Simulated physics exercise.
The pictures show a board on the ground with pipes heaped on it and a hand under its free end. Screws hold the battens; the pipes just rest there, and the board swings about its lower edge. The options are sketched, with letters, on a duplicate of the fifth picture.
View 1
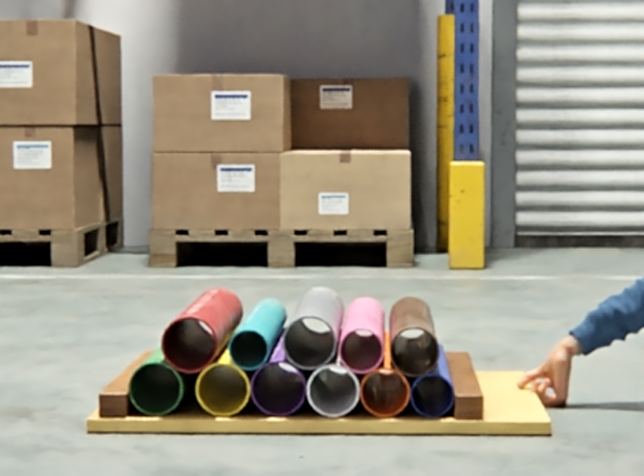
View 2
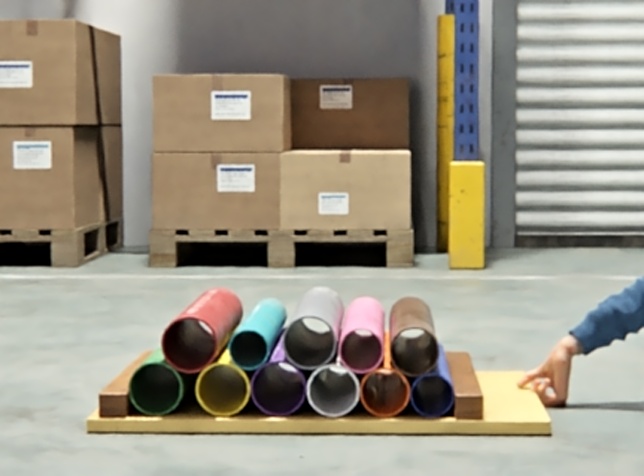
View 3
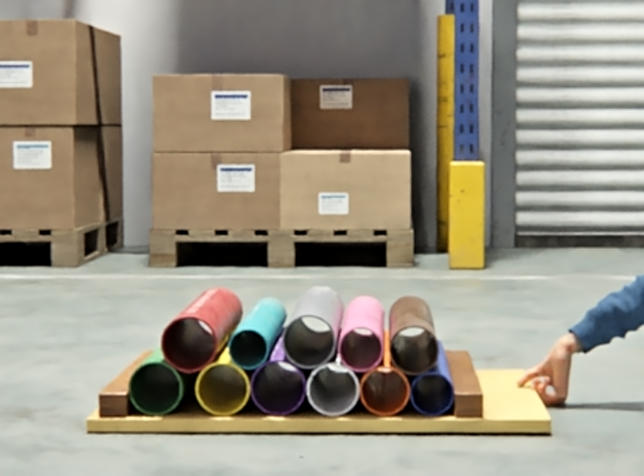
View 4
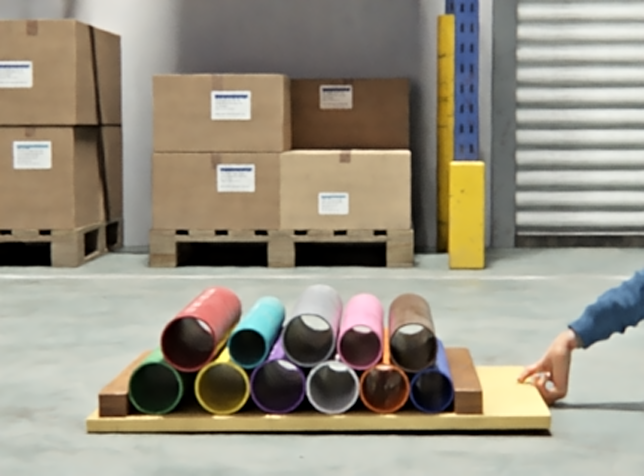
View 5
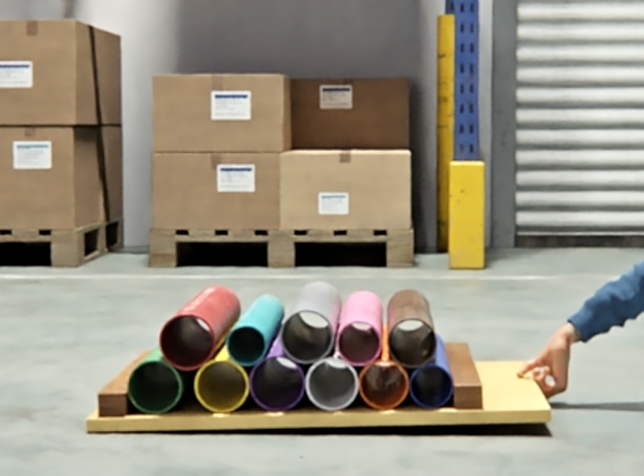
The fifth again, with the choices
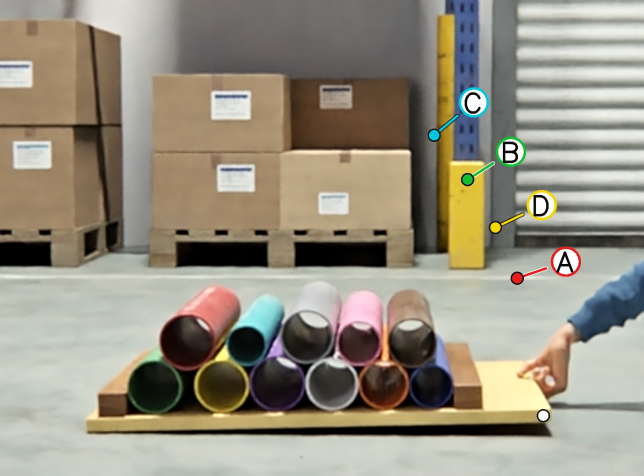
A stack of colourful pipes sat between two wooden strips on a yellow board on a warehouse floor, and a hand at the right end slowly raised that side just slightly.
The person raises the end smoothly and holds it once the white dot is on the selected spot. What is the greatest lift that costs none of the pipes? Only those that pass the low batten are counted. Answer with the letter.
It can be raised to D.
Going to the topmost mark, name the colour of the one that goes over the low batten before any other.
First is the red one.
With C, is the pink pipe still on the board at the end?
The pink pipe: No.
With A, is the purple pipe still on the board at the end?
Yes.
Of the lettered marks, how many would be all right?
The number is two.
On the marked copy, A at (517, 279); B at (468, 180); C at (434, 135); D at (496, 227); the white dot at (543, 416).
Taking D. A third of the way, board at 16°.
Two thirds of the way, board at 26°.
When it is over, board at 26°, none over the low batten.
As for the rest, A none over the low batten; B two over the low batten (turquoise, red); C five over the low batten.
